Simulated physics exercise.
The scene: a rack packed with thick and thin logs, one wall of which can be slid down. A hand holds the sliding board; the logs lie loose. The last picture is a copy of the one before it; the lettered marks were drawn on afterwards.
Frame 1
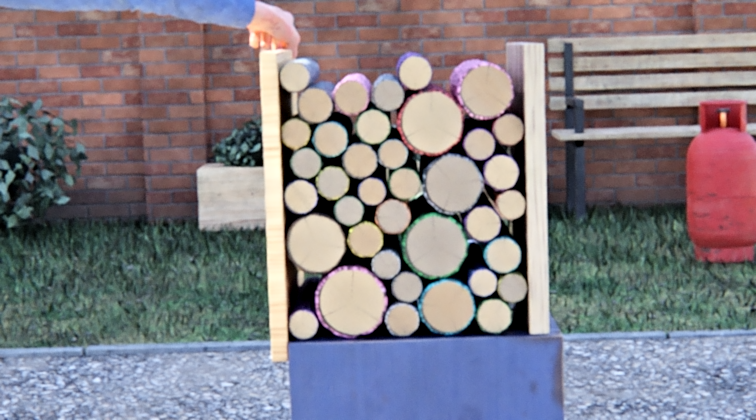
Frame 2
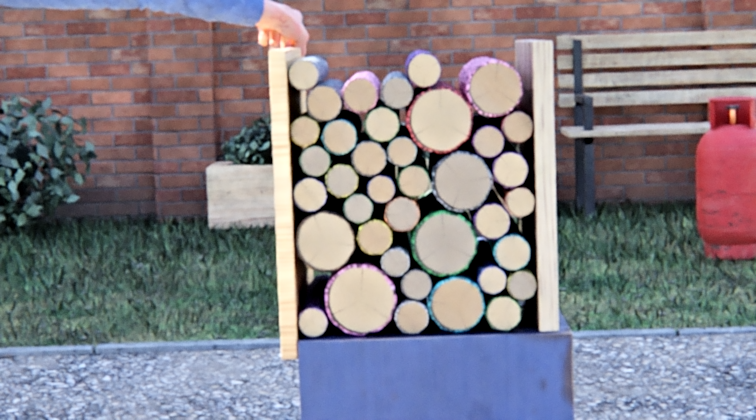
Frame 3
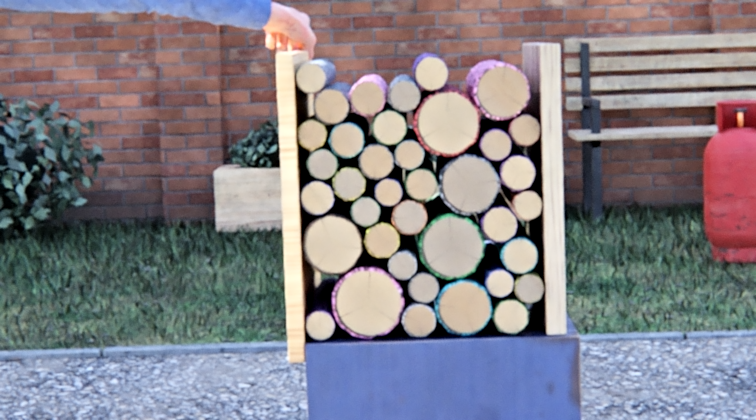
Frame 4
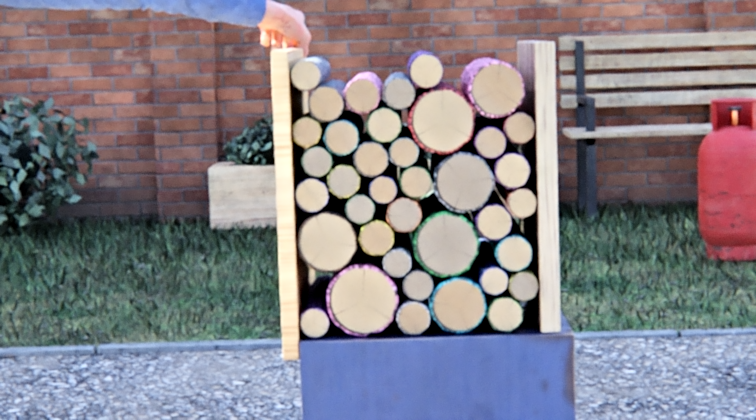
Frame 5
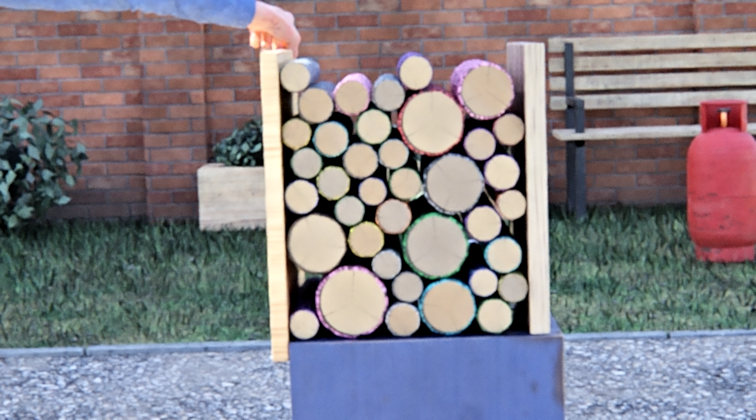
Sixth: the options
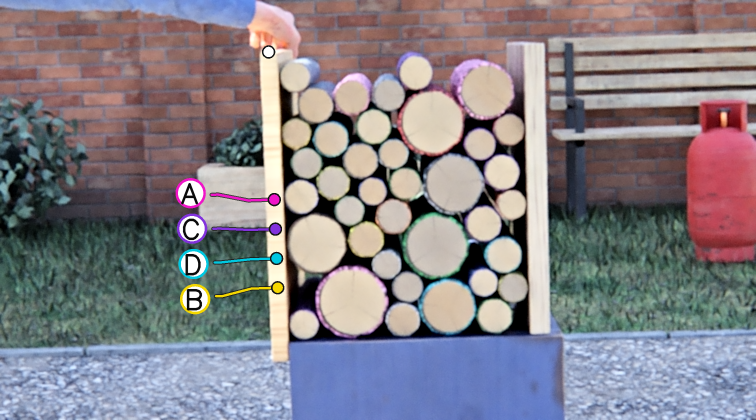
In a brick-walled garden, a hand holds a board beside stacked logs while the view shifts slightly.
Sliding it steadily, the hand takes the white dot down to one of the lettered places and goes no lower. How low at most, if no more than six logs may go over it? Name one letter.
At most to A.
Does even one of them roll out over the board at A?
Yes, at A.
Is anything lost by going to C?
Yes, at C.
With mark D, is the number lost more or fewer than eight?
It loses more than eight.
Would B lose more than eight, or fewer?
More than eight.
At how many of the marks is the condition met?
One of the four.
On the marked copy, A at (275, 200); B at (278, 288); C at (276, 229); D at (277, 258); the white dot at (269, 52).
With A. Early on, top of the board (280, 122).
Further on, top of the board (283, 198).
At the end, top of the board (283, 199), six out over the board.
As for the rest, B more than six out over the board; C more than six out over the board; D more than six out over the board.
